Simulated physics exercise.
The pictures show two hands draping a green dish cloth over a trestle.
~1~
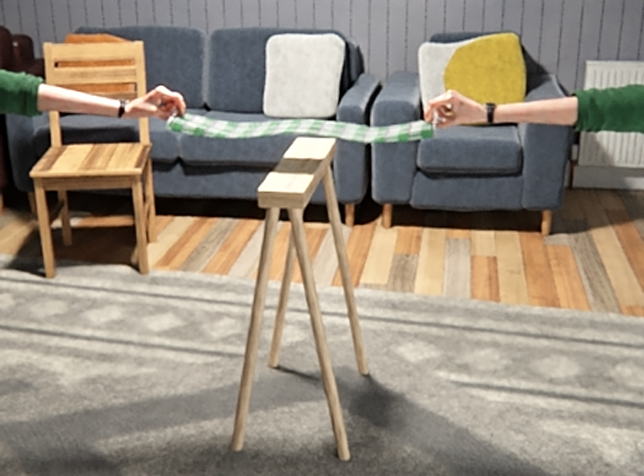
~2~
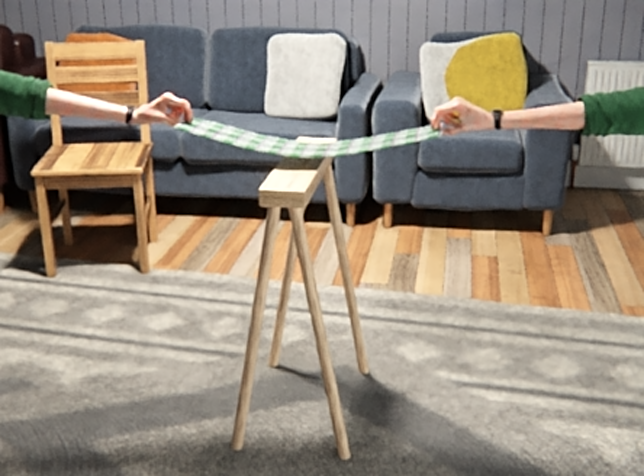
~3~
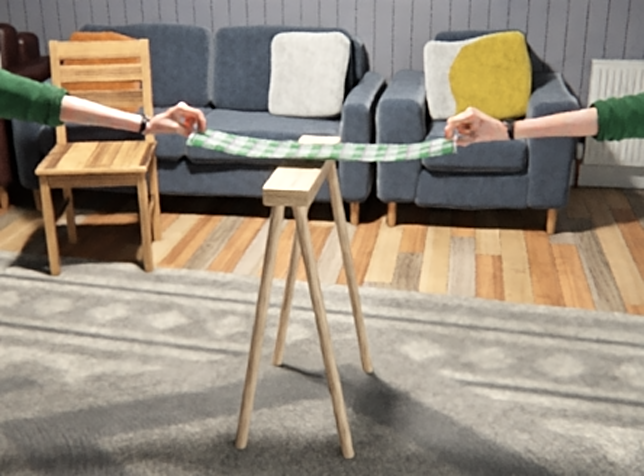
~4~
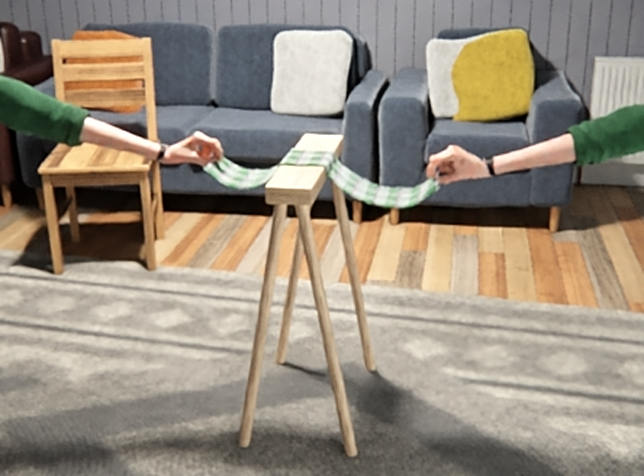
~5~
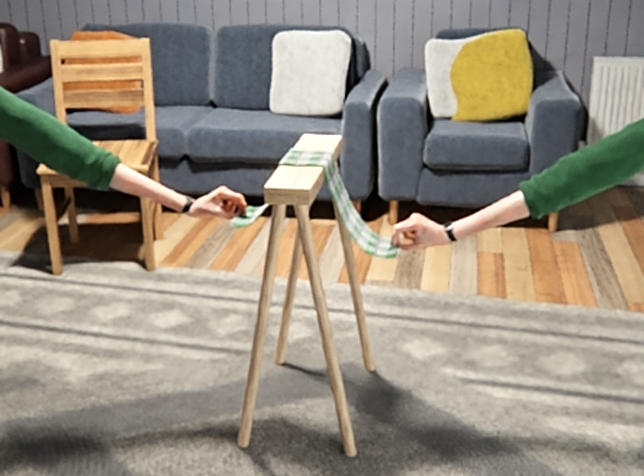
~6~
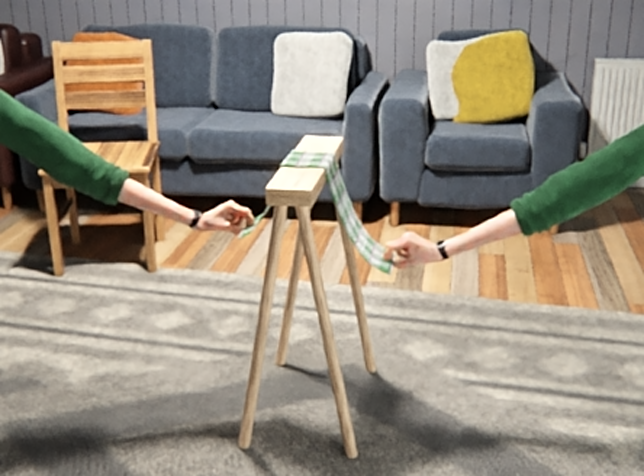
A green checked cloth, stretched between two hands above a wooden trestle in a living room, sags slightly and is lowered across the top. The hands then move down and inward, draping the cloth over the trestle, its two ends still held below the top on either side.
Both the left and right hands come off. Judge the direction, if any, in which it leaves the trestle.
It does not leave at all.
Then, 0.38 s after the last picture, dish cloth hanging on both sides, left end near (308, 245), right end near (318, 280).
Then, 0.98 s after the last picture, dish cloth hanging on both sides, left end near (276, 245), right end near (359, 280).
Then, 1.84 s after the last picture, dish cloth hanging on both sides, left end near (282, 246), right end near (340, 282).
At rest, dish cloth hanging on both sides, left end near (289, 247), right end near (324, 281). The green dish cloth hangs there.
